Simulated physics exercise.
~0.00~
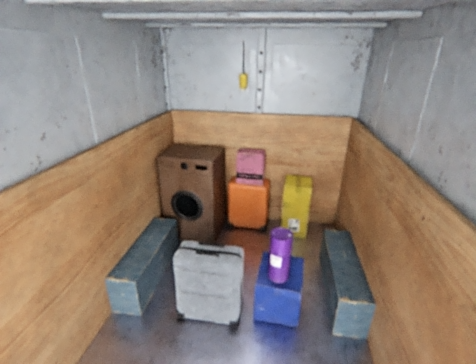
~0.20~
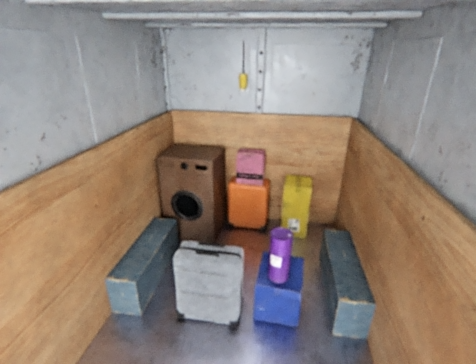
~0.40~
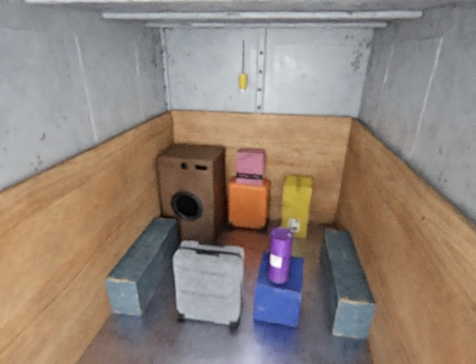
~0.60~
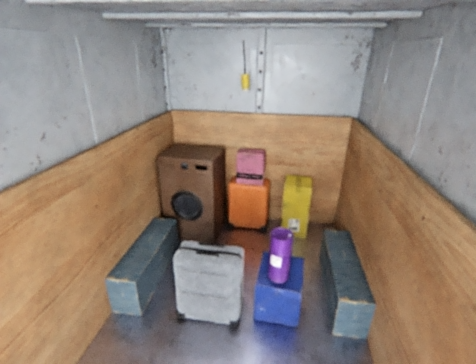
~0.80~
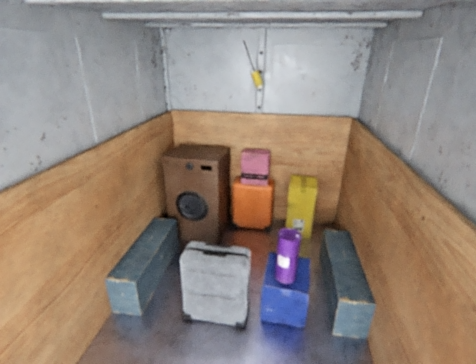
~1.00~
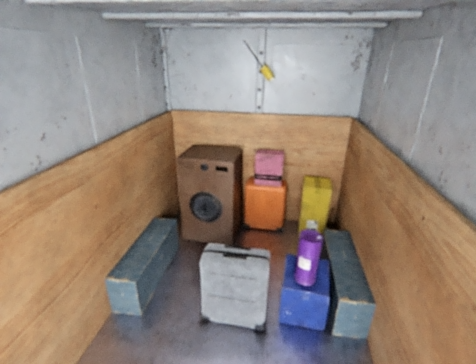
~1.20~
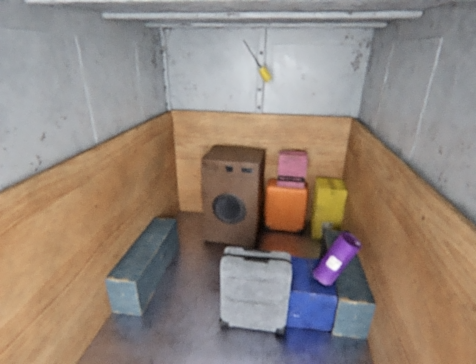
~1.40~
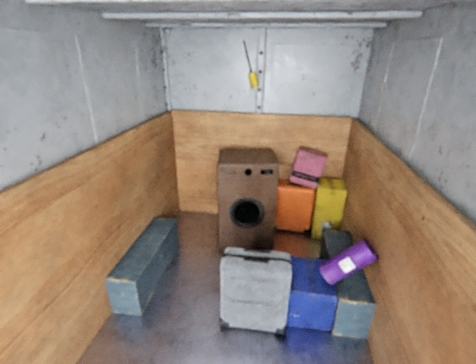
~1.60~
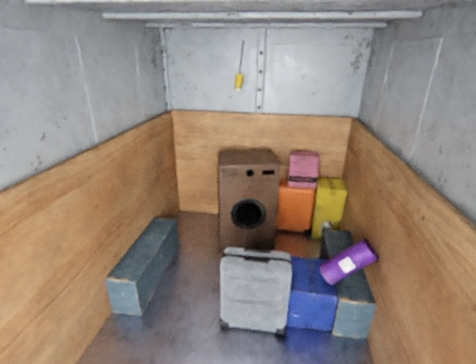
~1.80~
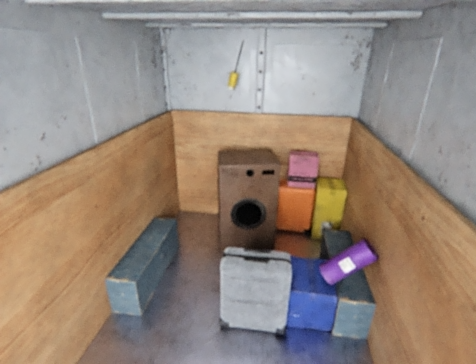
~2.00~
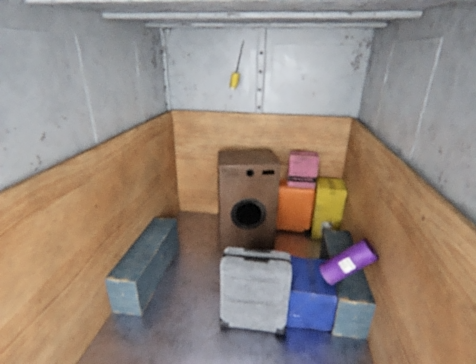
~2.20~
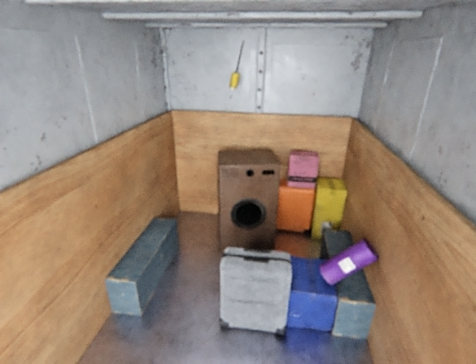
Luggage, boxes and a brown appliance in the back of a van sat still, then all slid to the right; the purple canister tipped off the blue box and ended lying against the right wheel box, while the pink box tilted briefly and settled upright.
